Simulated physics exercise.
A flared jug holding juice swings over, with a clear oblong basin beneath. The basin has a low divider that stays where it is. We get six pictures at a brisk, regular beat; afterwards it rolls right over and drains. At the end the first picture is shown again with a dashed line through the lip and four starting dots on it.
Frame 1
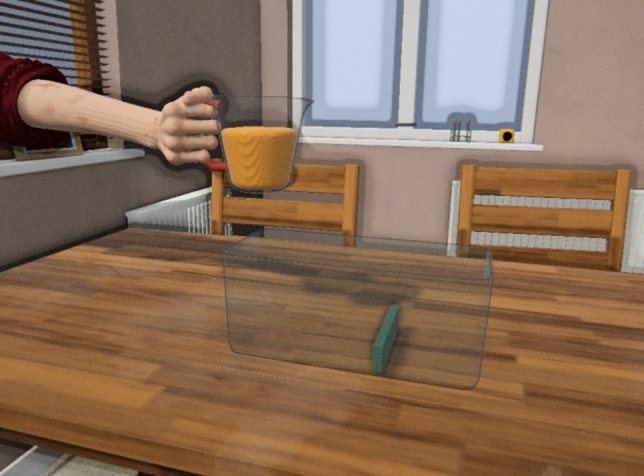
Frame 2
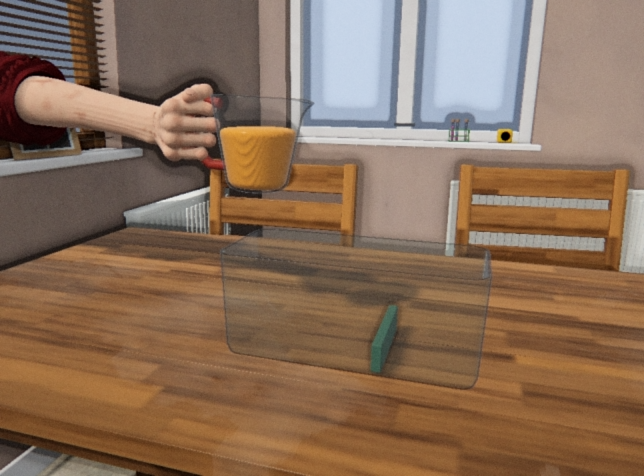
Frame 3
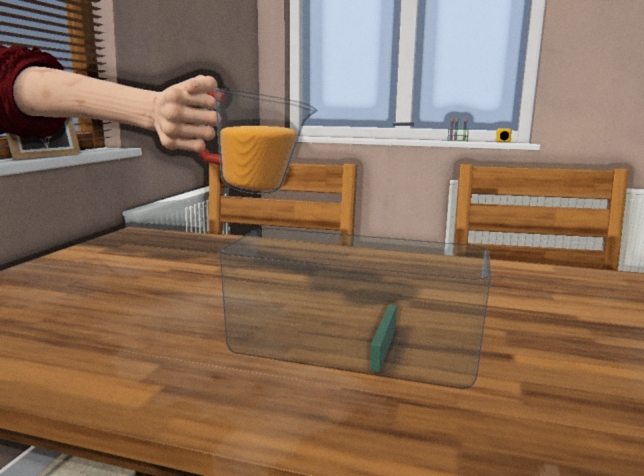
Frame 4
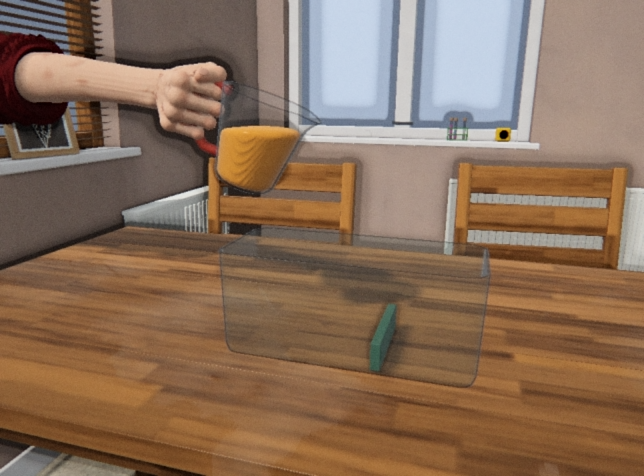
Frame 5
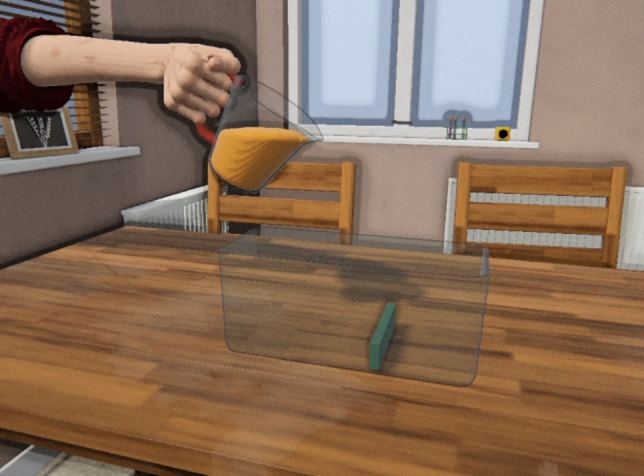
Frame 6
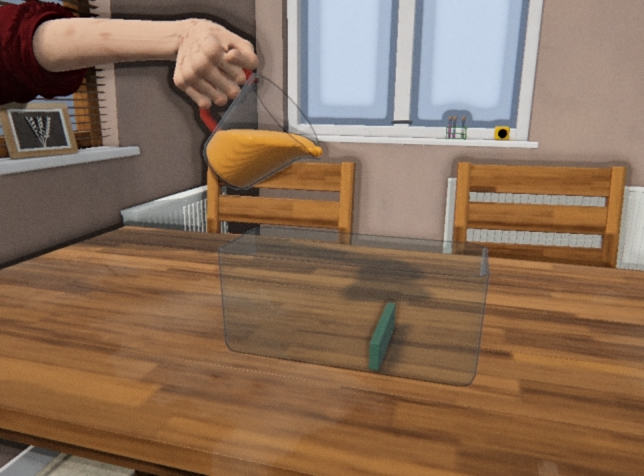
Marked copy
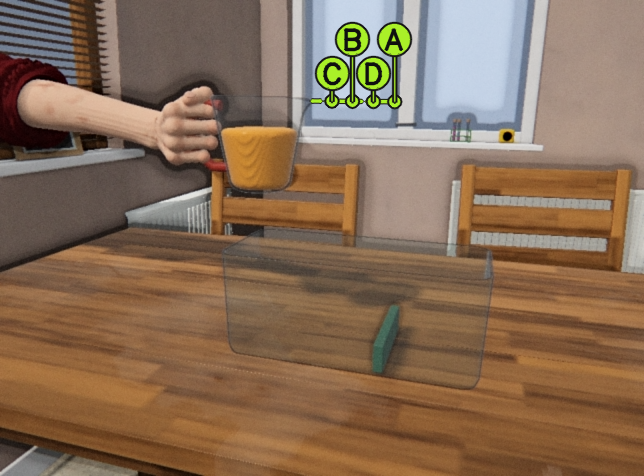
At first, a hand at the left holds a clear jug of orange juice upright above a see-through oblong basin on a wooden table, where a small green block stands. The hand then tilts the jug to the right, slowly and then more steeply, and the juice slides toward the lip.
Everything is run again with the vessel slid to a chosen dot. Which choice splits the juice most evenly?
Place B.
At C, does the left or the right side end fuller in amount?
More ends on the left.
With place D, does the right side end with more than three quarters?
Yes, it does.
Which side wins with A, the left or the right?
The right side.
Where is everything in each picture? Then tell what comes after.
Upright, lip at (312, 100); basin from (231, 348) to (479, 388); top of the wall at (388, 324); nothing has left yet.
Tipped about 2°, lip at (312, 103); nothing has left yet.
Tipped about 9°, lip at (315, 110); nothing has left yet.
Tipped about 20°, lip at (319, 122); nothing has left yet.
Tipped about 34°, lip at (321, 139); nothing has left yet.
Tipped about 50°, lip at (319, 158); nothing has left yet.
On the marked copy, A at (394, 101); B at (352, 101); C at (332, 101); D at (373, 101).
With A, about 15 % ends left of the wall and 83 % right of it.
With B, about 53 % ends left of the wall and 47 % right of it.
With C, about 91 % ends left of the wall and 6 % right of it.
With D, about 11 % ends left of the wall and 87 % right of it.
